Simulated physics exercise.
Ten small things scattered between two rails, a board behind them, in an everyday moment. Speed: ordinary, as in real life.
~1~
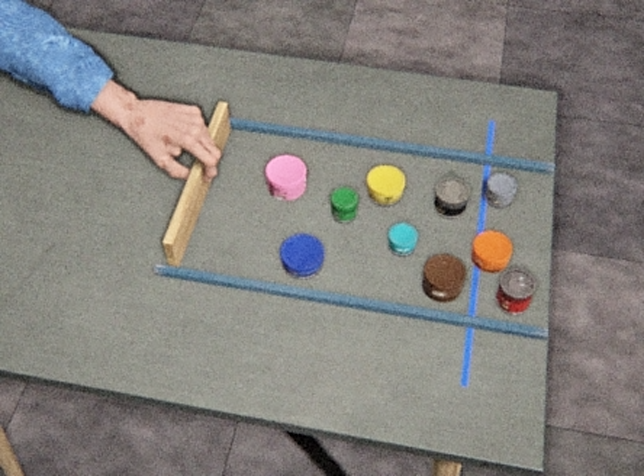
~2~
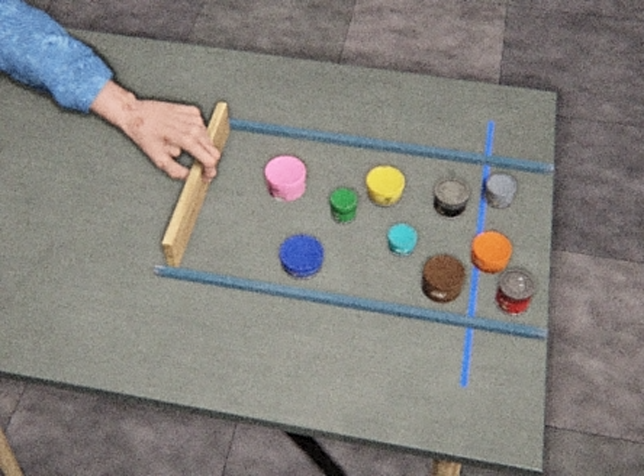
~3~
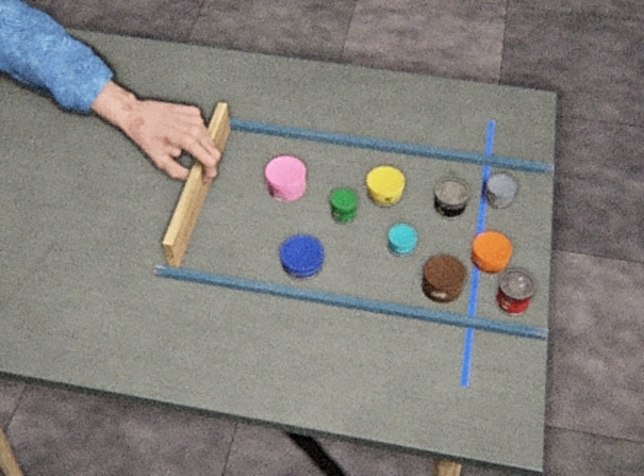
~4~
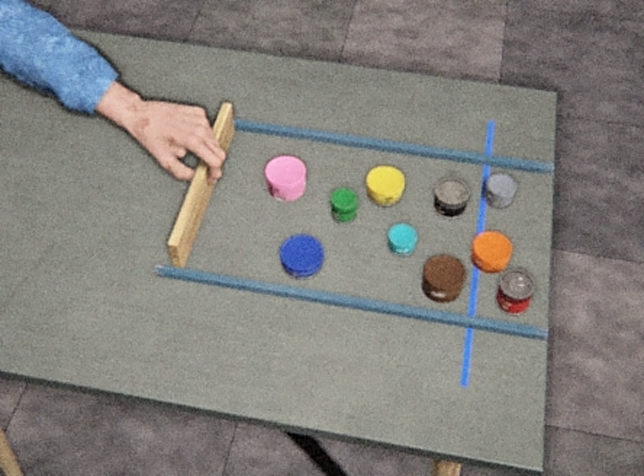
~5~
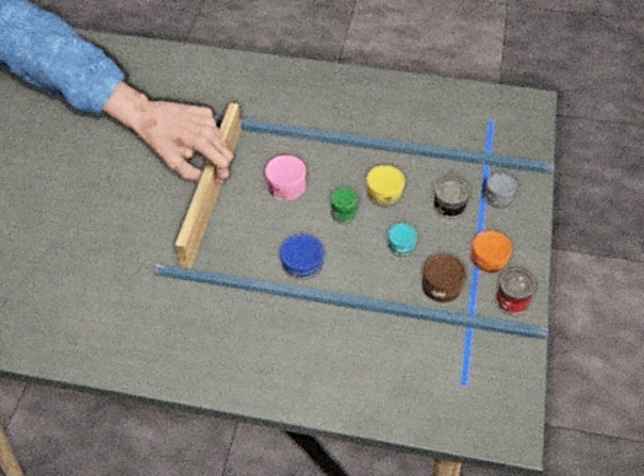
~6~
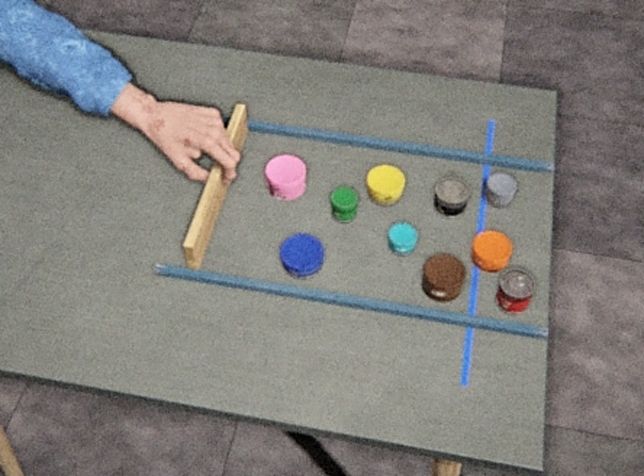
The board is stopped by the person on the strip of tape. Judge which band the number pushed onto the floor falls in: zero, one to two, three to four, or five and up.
After the sweep, the pieces gone from the top come to one or two, as it turns out.
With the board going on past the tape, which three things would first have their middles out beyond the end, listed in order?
Order: Red tin, then grey tin, then brown tub.
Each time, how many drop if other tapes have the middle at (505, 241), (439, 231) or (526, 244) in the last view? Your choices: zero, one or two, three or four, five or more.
Lab note - count per position: Three to four; none at all; more than four.
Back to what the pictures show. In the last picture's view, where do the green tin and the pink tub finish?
Final pixels, roughly: (494, 230) for the first, (504, 201) for the other.
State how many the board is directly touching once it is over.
The number is 4.
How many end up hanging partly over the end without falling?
1 overhanging.
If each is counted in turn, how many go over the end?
2 in total.
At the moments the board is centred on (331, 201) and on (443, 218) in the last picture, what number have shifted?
First position 4; second position 9.
Soon after, none off yet; red tin at rest near (515, 292); grey tin at rest near (500, 190); orange tub at rest near (491, 252).
Then, none off yet; red tin at rest near (515, 292); grey tin at rest near (504, 189); orange tub at rest near (491, 252).
By the end, the number that fall off is one or two; fallen, grey tin and red tin.
